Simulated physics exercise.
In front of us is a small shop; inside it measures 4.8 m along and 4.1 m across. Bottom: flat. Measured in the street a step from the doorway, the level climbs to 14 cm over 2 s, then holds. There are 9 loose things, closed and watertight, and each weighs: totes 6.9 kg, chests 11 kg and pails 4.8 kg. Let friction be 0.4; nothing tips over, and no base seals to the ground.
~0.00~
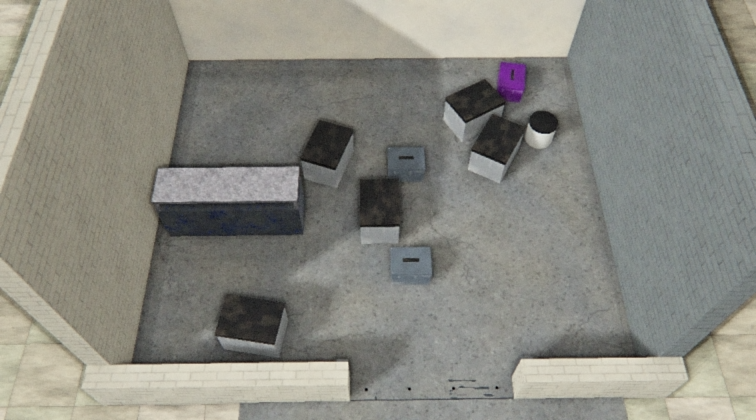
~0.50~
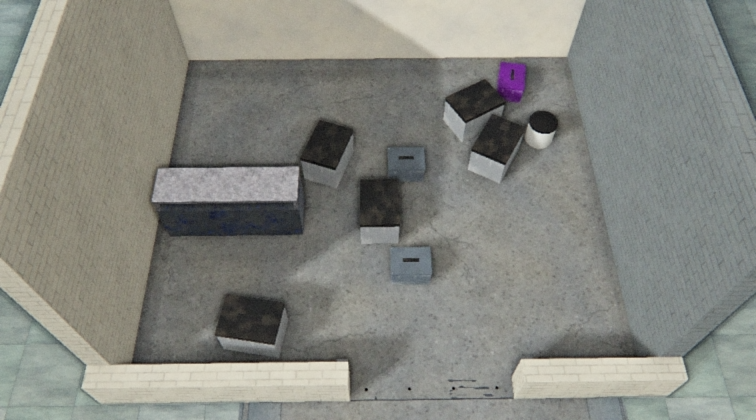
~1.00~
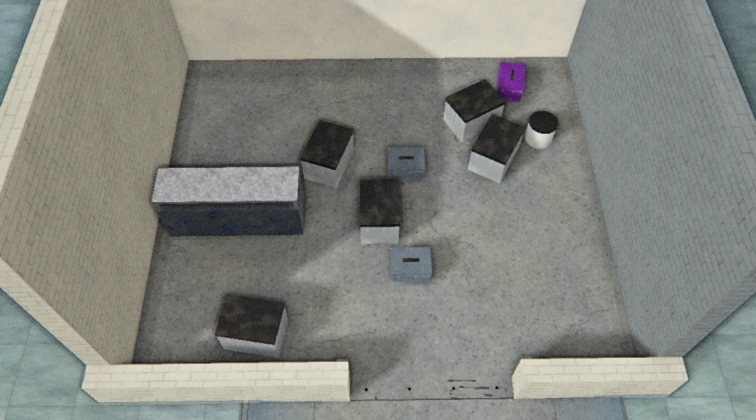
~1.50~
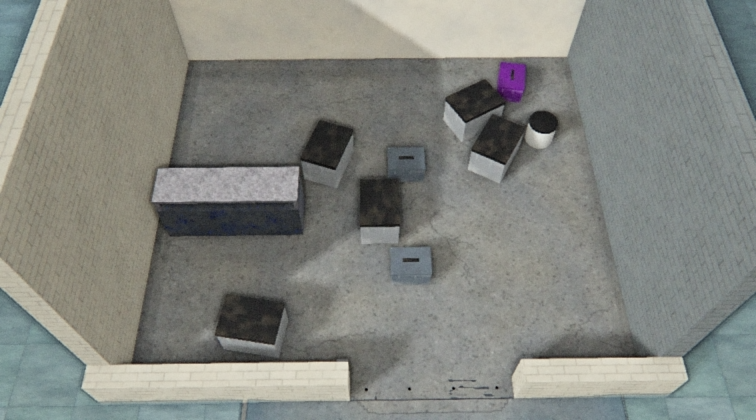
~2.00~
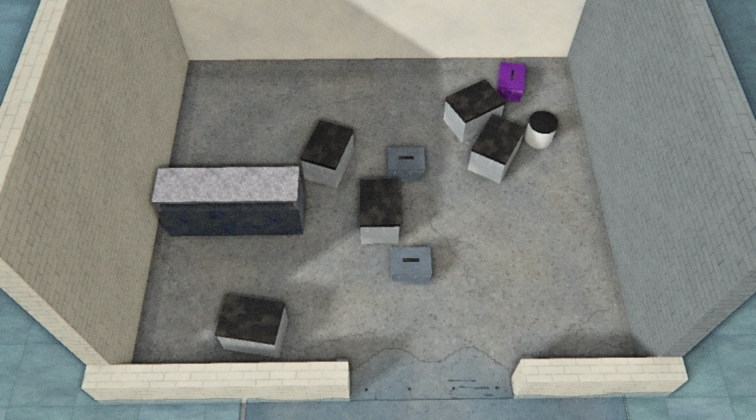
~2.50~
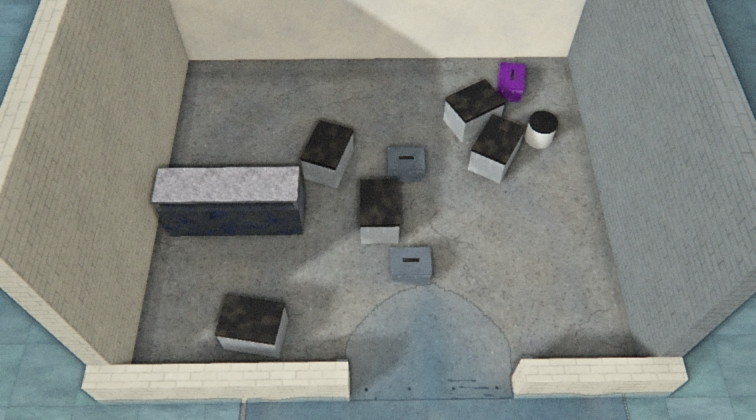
To begin with, a small walled shop seen from above holds dark-topped boxes, a long counter, grey and purple containers and a pail, while the paving outside turns bluish with water. Water then creeps in through the front doorway and spreads across the floor in a rounded patch, and nothing inside moves.
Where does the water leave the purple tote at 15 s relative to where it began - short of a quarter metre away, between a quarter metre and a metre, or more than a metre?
It's going to make a modest move.
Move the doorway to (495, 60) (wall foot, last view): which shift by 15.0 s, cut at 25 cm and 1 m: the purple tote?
The purple tote would go a long distance.
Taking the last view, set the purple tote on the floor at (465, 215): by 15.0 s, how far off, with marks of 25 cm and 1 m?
Well, it gets shoved far.
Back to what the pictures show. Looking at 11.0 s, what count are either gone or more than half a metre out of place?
7.
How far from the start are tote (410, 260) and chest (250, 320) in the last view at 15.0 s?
The first is 300 cm from its start, the second 0 cm.
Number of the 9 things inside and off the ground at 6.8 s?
Of them, 1.
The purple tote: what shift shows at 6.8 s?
I'd guess some 0 cm by then.
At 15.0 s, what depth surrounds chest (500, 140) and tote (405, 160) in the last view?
First about 9 cm, second about 11 cm.
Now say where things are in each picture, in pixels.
The first frame shows the purple tote at (512, 75), on the bottom; water covers 0.0 m2; 0 of 9 have shifted.
The second frame shows the purple tote at (512, 75), on the bottom; 0.0 m2 under water; 0 of 9 have shifted.
The third frame shows the purple tote at (512, 75), on the bottom; water covers 0.0 m2; 0 of 9 have shifted.
The fourth frame shows the purple tote at (512, 75), on the bottom; water covers 0.0 m2; 0 of 9 have shifted.
The fifth frame shows the purple tote at (512, 75) rests on the ground; 0.2 m2 under water; 0 of 9 have shifted.
The sixth frame shows the purple tote at (512, 75), on the bottom; 1.1 m2 under water; 0 of 9 have shifted.
After 3.5 s the purple tote is near (512, 75), 0.0 m from its start, aground; 0 afloat.
After 6.8 s the purple tote is near (512, 75), 0.0 m from its start, aground; 1 afloat.
After 11.0 s the purple tote is near (499, 54), 0.3 m from its start, afloat; 7 afloat.
After 15.0 s the purple tote is near (452, 54), 0.8 m from its start, afloat; 8 afloat.
